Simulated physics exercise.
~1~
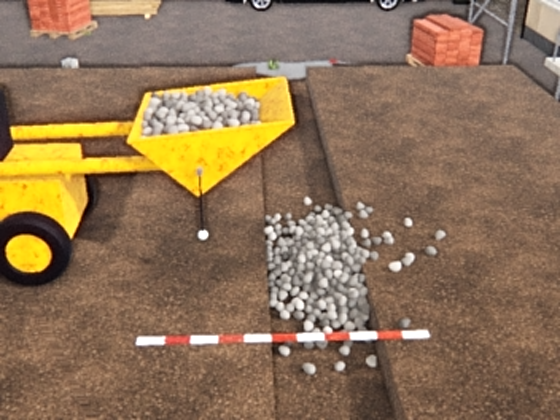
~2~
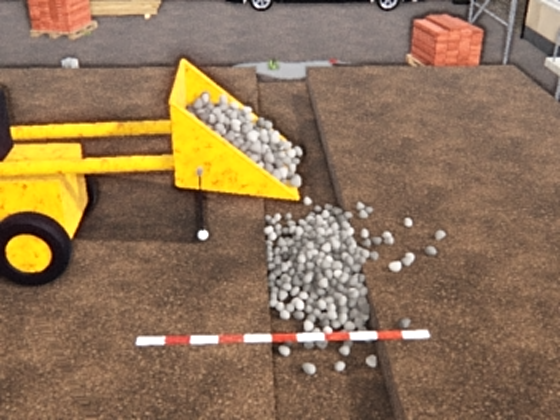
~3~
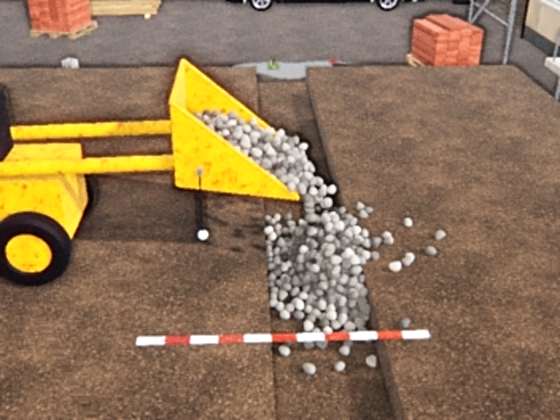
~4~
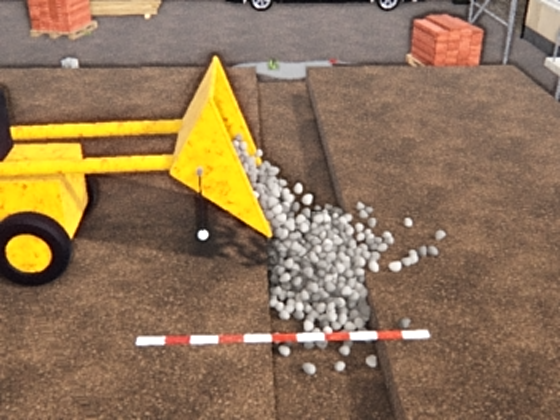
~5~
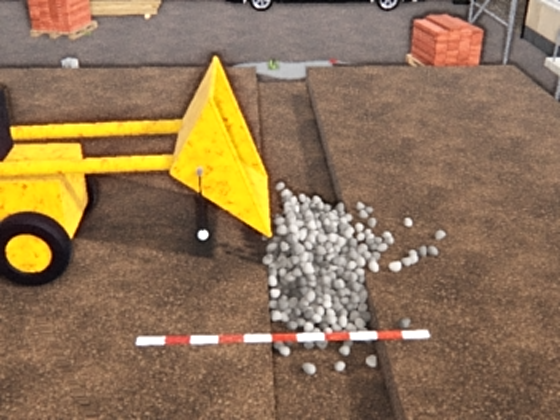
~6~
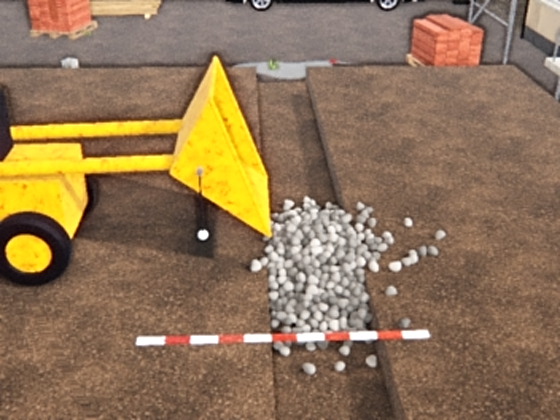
A yellow loader's bucket full of grey stones tipped forward to the right and poured them onto the loose pile already lying in the trench, then stayed tilted and empty as the bigger heap settled, with a few stones scattered beyond the far edge.
